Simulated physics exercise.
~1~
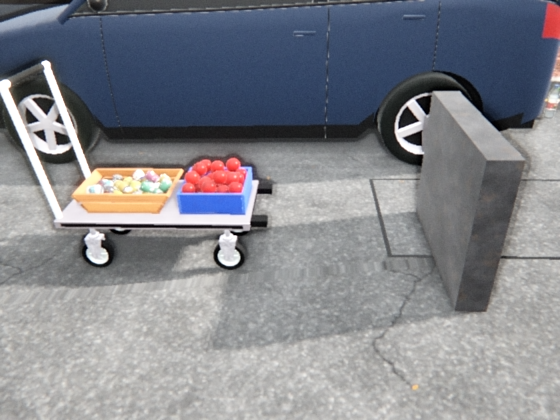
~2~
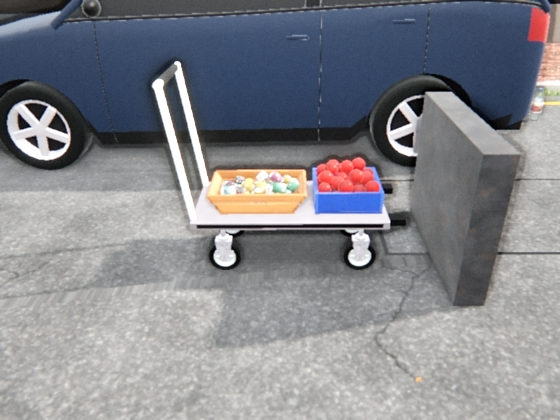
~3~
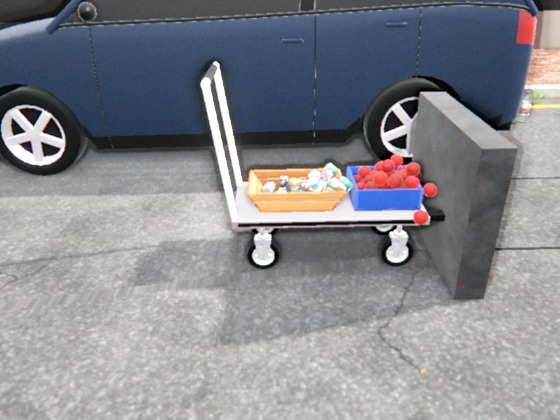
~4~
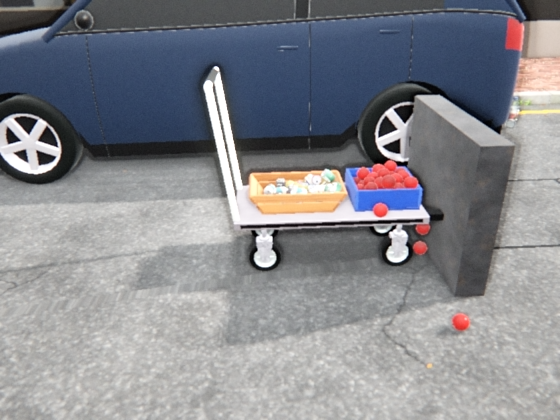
A trolley rolls right, stops at a low wall, and a few red apples spill out.
